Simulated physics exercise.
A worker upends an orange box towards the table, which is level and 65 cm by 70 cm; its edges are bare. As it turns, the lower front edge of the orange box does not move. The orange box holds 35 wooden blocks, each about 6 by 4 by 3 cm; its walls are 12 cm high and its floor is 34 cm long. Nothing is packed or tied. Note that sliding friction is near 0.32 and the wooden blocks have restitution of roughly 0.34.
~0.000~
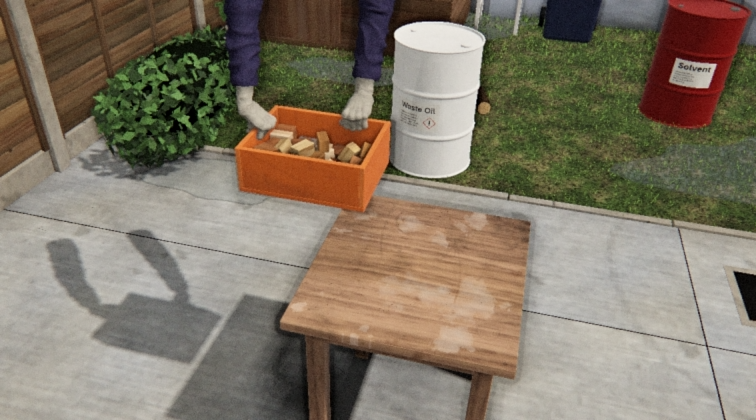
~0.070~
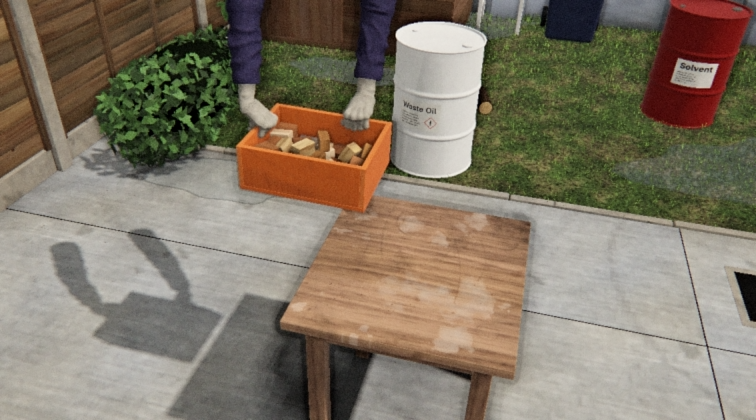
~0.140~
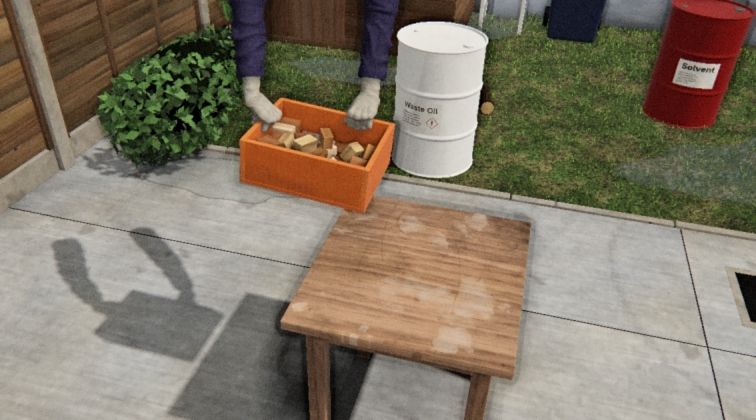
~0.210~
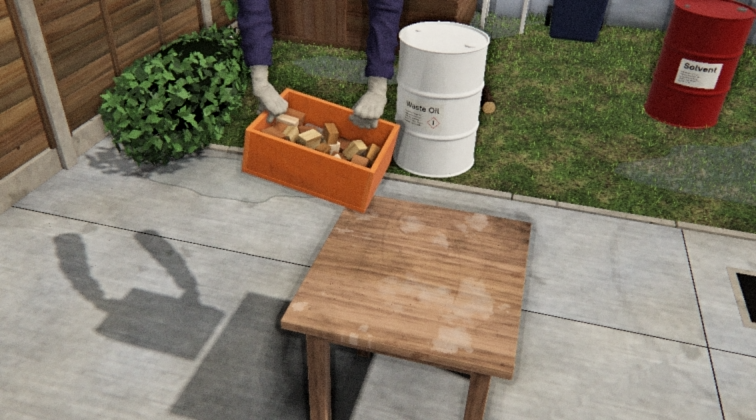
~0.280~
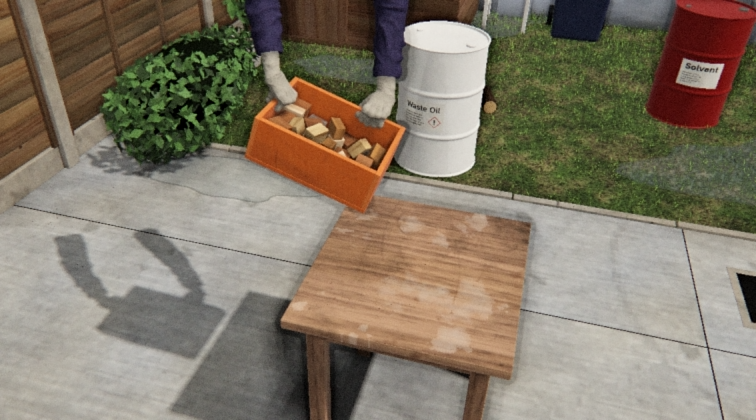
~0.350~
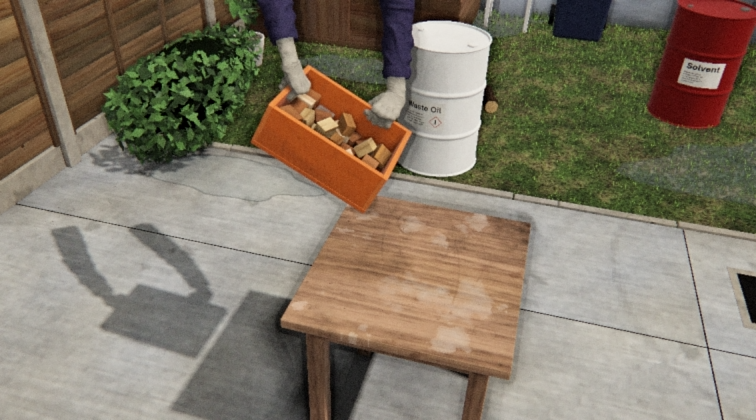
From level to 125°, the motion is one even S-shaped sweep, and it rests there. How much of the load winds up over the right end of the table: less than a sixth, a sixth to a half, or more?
My guess is it reaches a sixth but not beyond half.
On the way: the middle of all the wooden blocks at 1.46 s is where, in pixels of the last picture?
I'd say close to (492, 278).
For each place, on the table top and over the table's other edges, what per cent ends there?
It works out to roughly 65 per cent and 0 per cent, in that order.
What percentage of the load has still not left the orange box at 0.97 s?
Share still inside is roughly 70 %.
After 0.63 s, tilt 71°; 35 still in the orange box.
After 0.97 s, tilt 116°; 24 still in the orange box, 4 on the table top and 7 in the air.
After 1.46 s, tilt 125°; 25 on the table top and 10 over the right end of the table.
Final count (at 2.08 s), 22 on the table top and 13 over the right end of the table. Asked share, 13 of 35, 37 per cent.
